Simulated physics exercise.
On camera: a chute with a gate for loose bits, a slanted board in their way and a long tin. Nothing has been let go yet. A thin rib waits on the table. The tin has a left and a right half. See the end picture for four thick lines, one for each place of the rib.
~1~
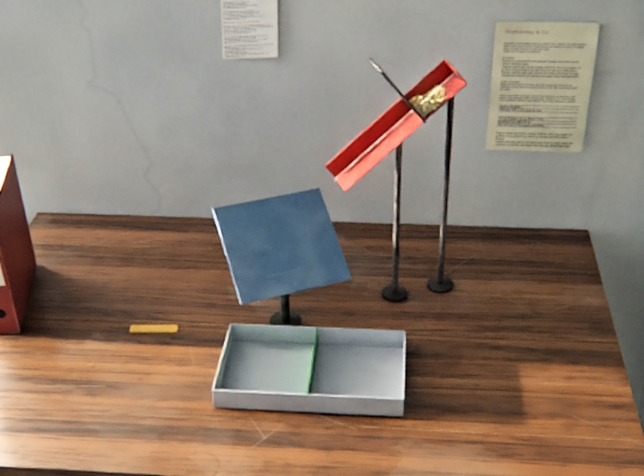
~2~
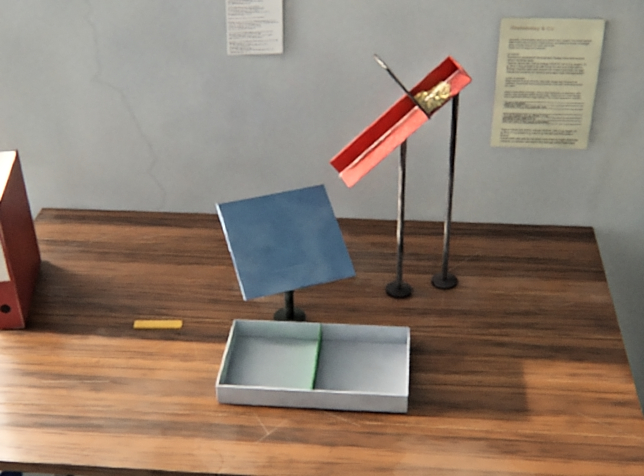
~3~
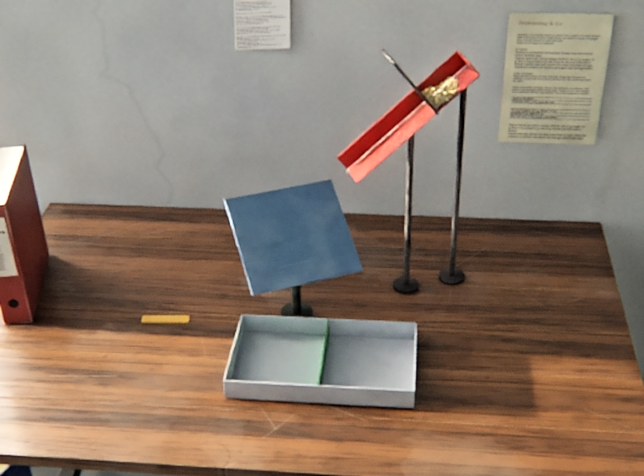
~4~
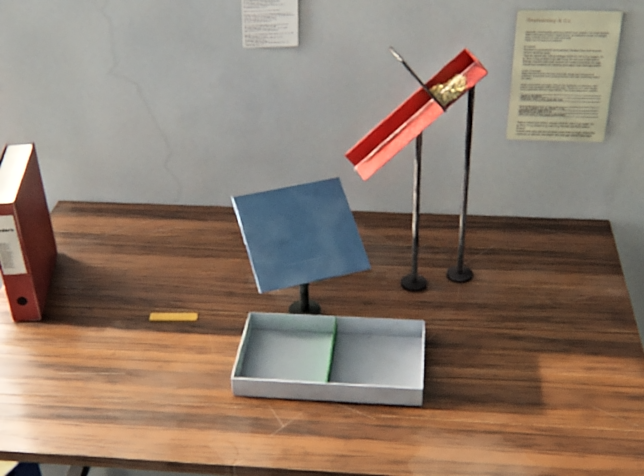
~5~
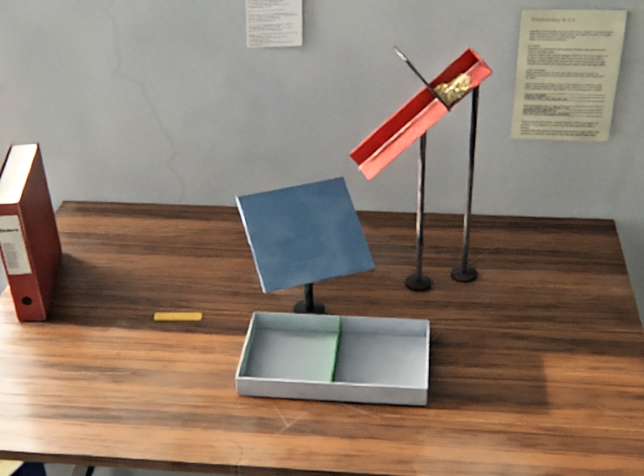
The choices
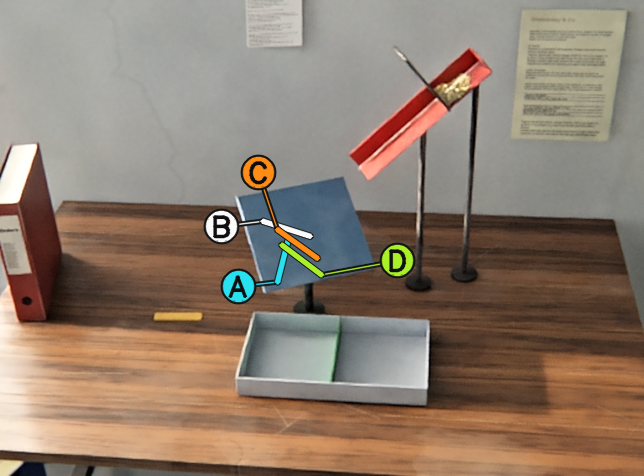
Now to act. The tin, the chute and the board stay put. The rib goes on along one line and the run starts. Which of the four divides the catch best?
B beats the others.
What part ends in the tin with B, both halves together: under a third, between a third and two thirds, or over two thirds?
Over two thirds.
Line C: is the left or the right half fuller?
More lands on the right.
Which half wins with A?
Left.
On the marked copy, line A from (288, 238) to (277, 281); line B from (262, 221) to (310, 236); line C from (277, 229) to (317, 258); line D from (282, 245) to (321, 274).
If A is chosen, of what is caught, the bulk in the left half, a small share in the right.
If B is chosen, of what is caught, close to half in the left half, close to half in the right.
If C is chosen, of what is caught, only a few in the left half, all but a few in the right.
If D is chosen, of what is caught, a small share in the left half, the bulk in the right.
